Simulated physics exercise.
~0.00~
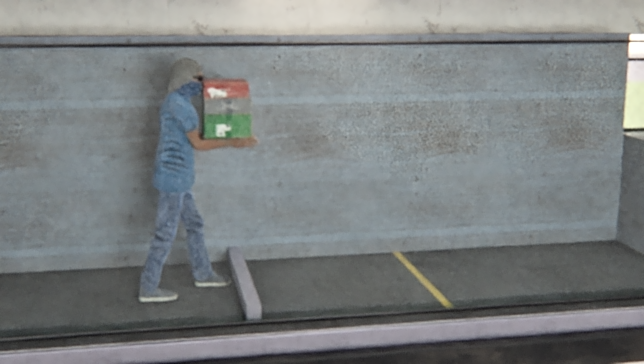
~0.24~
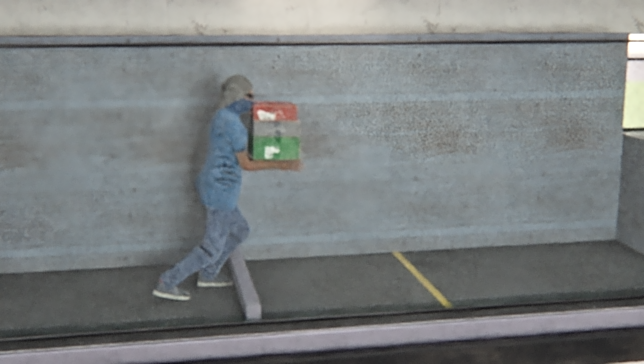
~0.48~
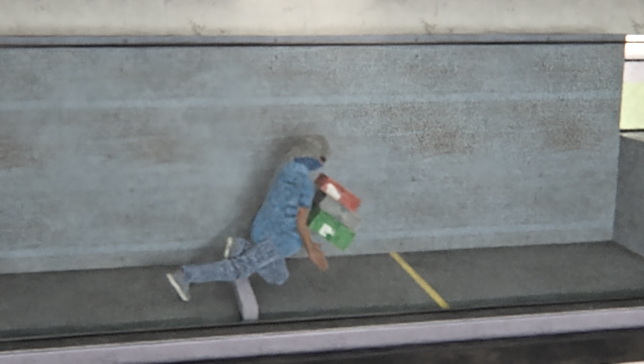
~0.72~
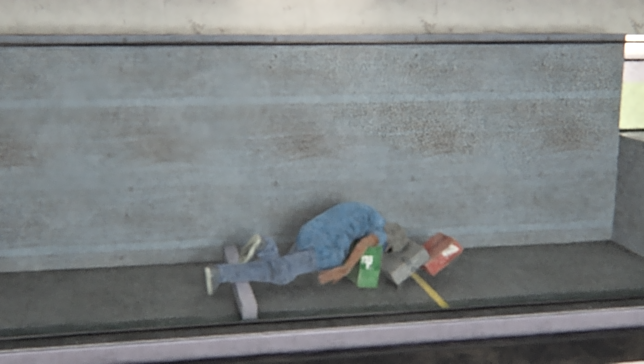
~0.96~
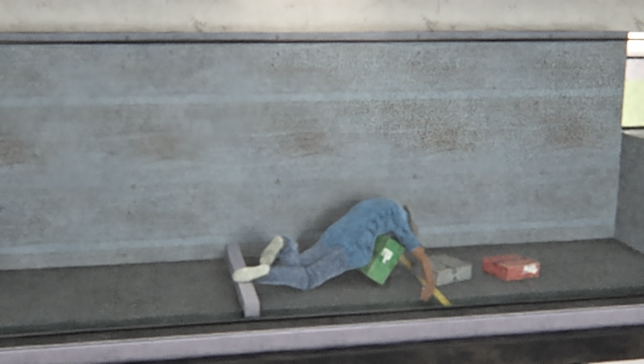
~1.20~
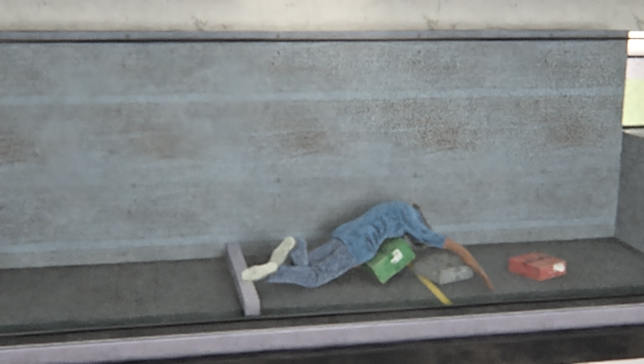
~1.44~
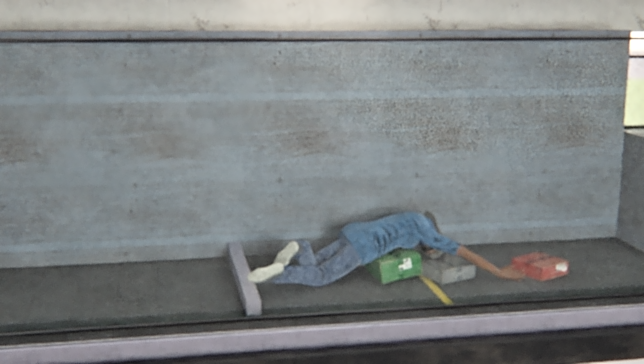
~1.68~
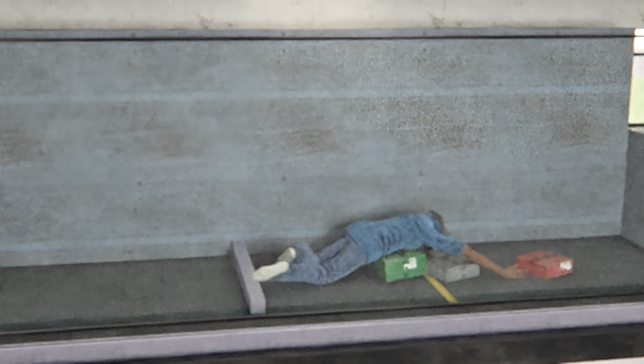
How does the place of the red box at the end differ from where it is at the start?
At the start the red box is at the top of the stack in the person's arms, on the left side. At the end it lies on the floor well to the right, past the yellow line, near the person's outstretched hands.
